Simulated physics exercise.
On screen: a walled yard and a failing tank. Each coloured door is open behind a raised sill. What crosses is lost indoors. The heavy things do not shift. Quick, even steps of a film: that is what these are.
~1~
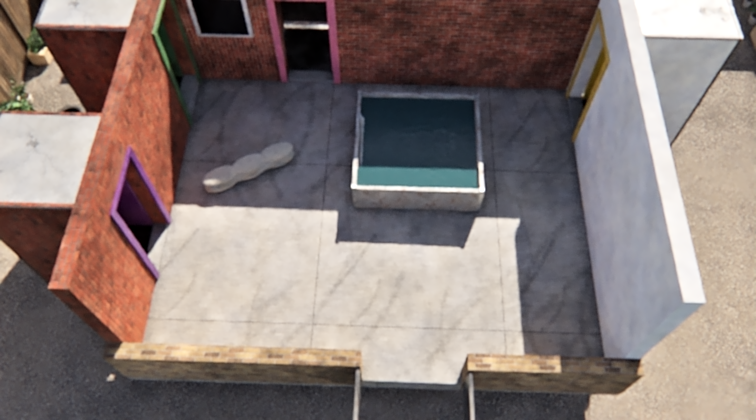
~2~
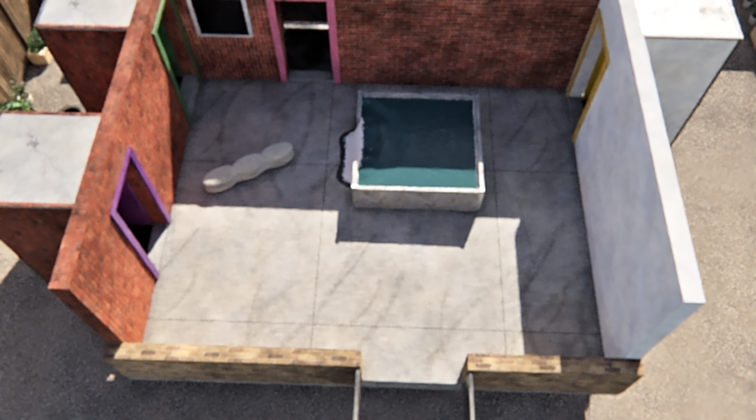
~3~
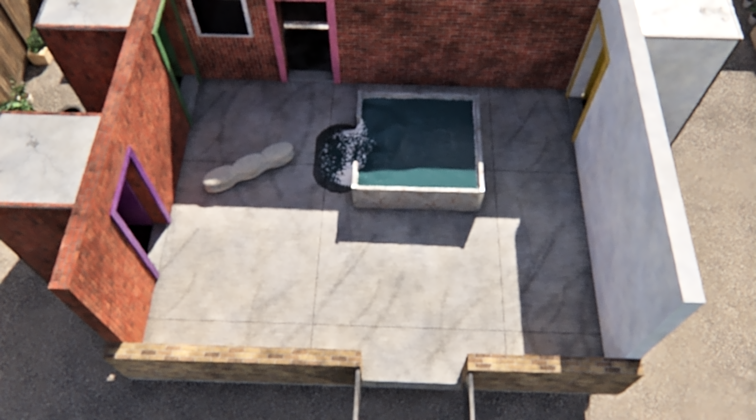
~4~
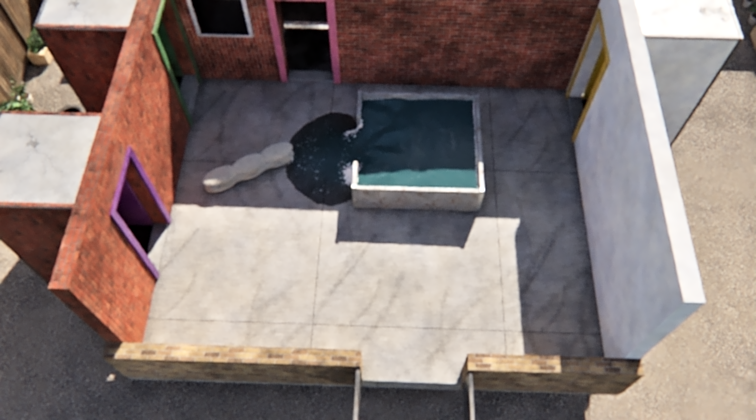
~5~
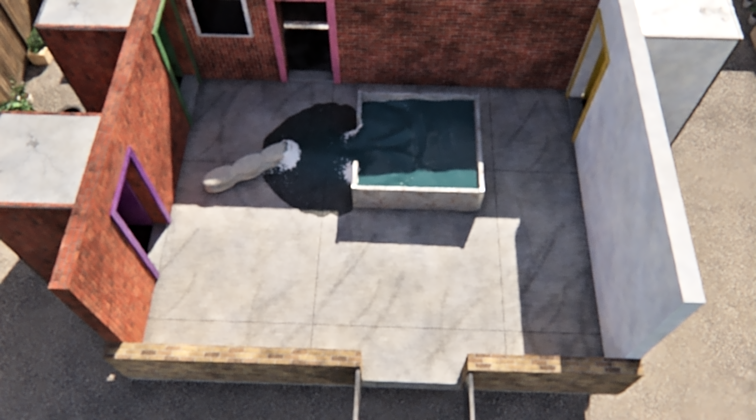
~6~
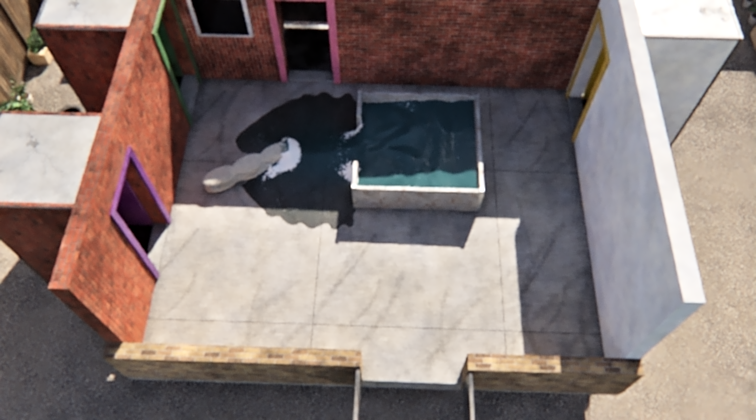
Dark water pouring from a gap in the open tank's left side, spreading across the walled yard and around a pale, lumpy block.
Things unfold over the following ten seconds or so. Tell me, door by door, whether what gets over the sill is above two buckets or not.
In the end green door: Little enough water, purple door: Too much water, pink door: Too much water, yellow door: Little enough water.
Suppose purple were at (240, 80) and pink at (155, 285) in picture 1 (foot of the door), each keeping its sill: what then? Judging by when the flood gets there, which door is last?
That's the yellow-painted one.
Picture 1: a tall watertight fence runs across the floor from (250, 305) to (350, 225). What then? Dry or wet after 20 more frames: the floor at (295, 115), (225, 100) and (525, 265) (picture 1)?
Results in order: Swamped / swamped / bone-dry.
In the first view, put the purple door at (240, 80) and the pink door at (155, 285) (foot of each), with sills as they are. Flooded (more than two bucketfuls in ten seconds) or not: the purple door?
Purple door is over.
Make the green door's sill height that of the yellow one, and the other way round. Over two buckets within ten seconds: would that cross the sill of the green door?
Well, as I see it, the green door overshoots the limit.
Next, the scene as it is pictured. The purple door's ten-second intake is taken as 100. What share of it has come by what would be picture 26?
Some 65 in a hundred.
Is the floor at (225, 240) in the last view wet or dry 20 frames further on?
Call it swamped.
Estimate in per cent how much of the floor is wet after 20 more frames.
My estimate is close to 35 per cent.
A moment on, water covers 20 % of the floor; the green door wet at the sill, nothing in, the purple door not reached, the pink door wet at the sill, nothing in, the yellow door not reached.
Next, water covers 30 % of the floor; the green door wet at the sill, nothing in, the purple door under two buckets in, the pink door under two buckets in, the yellow door not reached.
Then, water covers 35 % of the floor; the green door wet at the sill, nothing in, the purple door over two buckets in, the pink door under two buckets in, the yellow door not reached.
Later, water covers 65 % of the floor; the green door wet at the sill, nothing in, the purple door far over two buckets in, the pink door over two buckets in, the yellow door not reached.
In the end, water covers 90 % of the floor; the green door wet at the sill, nothing in, the purple door far over two buckets in, the pink door far over two buckets in, the yellow door wet at the sill, nothing in.
